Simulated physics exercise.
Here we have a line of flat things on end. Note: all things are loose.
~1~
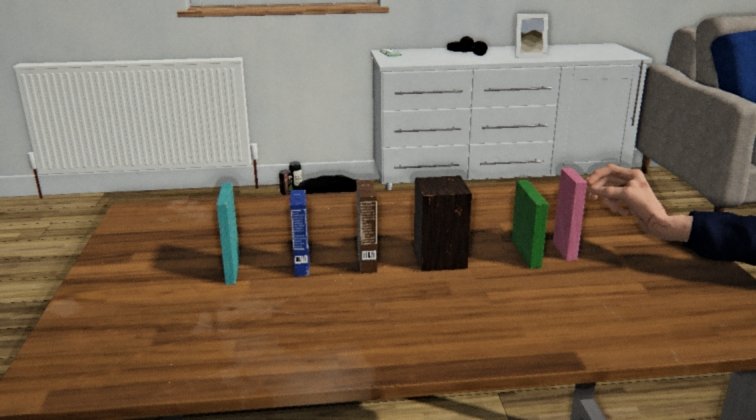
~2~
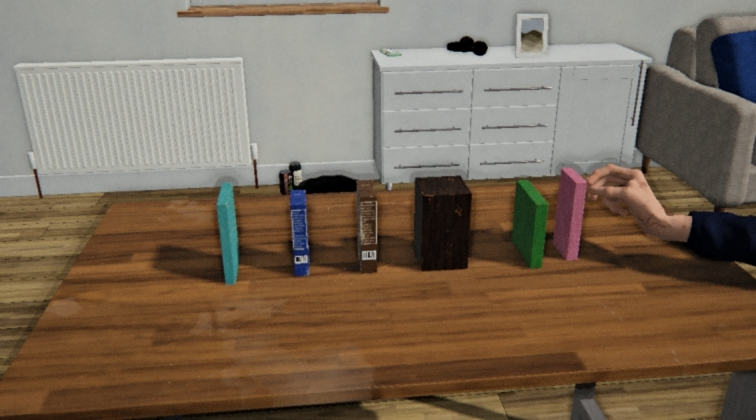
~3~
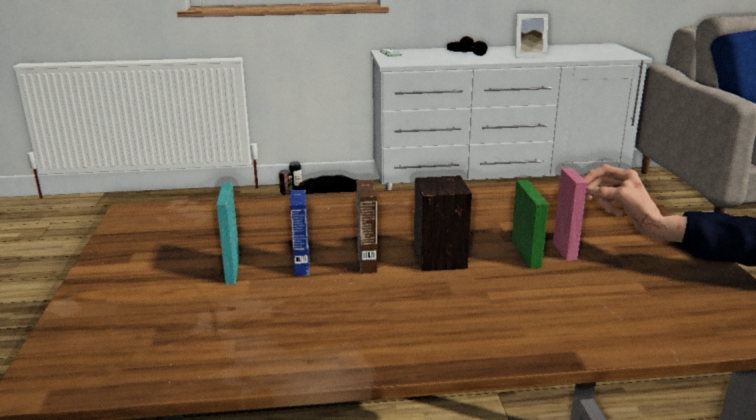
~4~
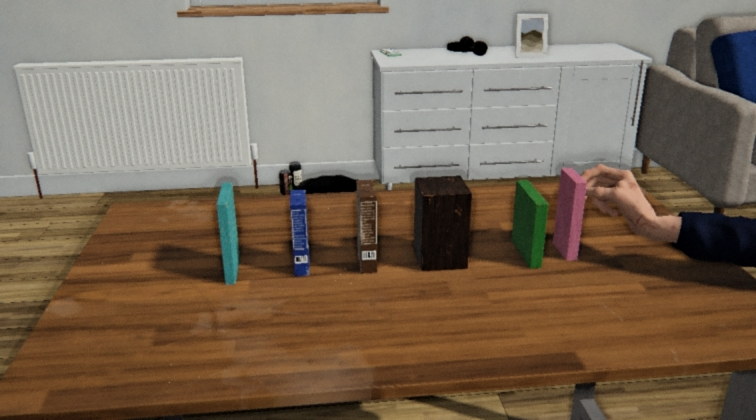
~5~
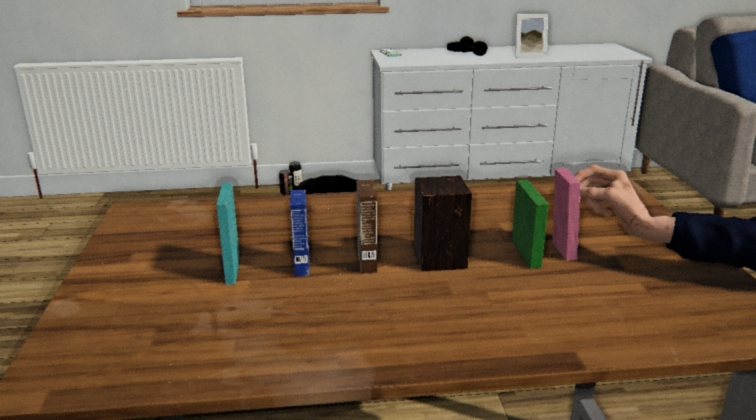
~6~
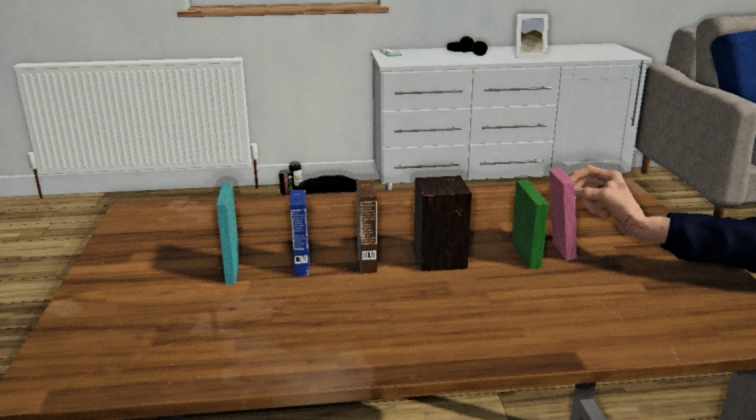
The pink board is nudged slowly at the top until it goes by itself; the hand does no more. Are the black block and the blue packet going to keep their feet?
Result: The black block remains standing; the blue packet remains standing.
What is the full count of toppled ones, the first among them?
2 in total.
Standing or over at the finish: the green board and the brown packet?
The green board tumbles, while the brown packet stays up.
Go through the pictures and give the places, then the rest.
The first frame shows black block (442, 223); blue packet (300, 233).
The second frame shows brown packet (366, 227); green board (529, 224).
The third frame shows brown packet (366, 227); green board (529, 224).
The fourth frame shows brown packet (366, 227); green board (529, 224).
The fifth frame shows pink board 4° over; brown packet (366, 227); green board (529, 224).
The sixth frame shows pink board 8° over; black block (442, 223); blue packet (300, 233).
Then, 0.40 s later than the last frame, pink board 34° over; green board tilted by 16°.
Then, 0.60 s later than the last frame, pink board 70° over; green board tilted by 73°.
Then, 0.80 s later than the last frame, pink board 90° over; green board on its side.
When it is over, lying over on the table, green board; the other 3 as before. End places, in pixels of the last picture, black block near (438, 223), blue packet near (300, 233).
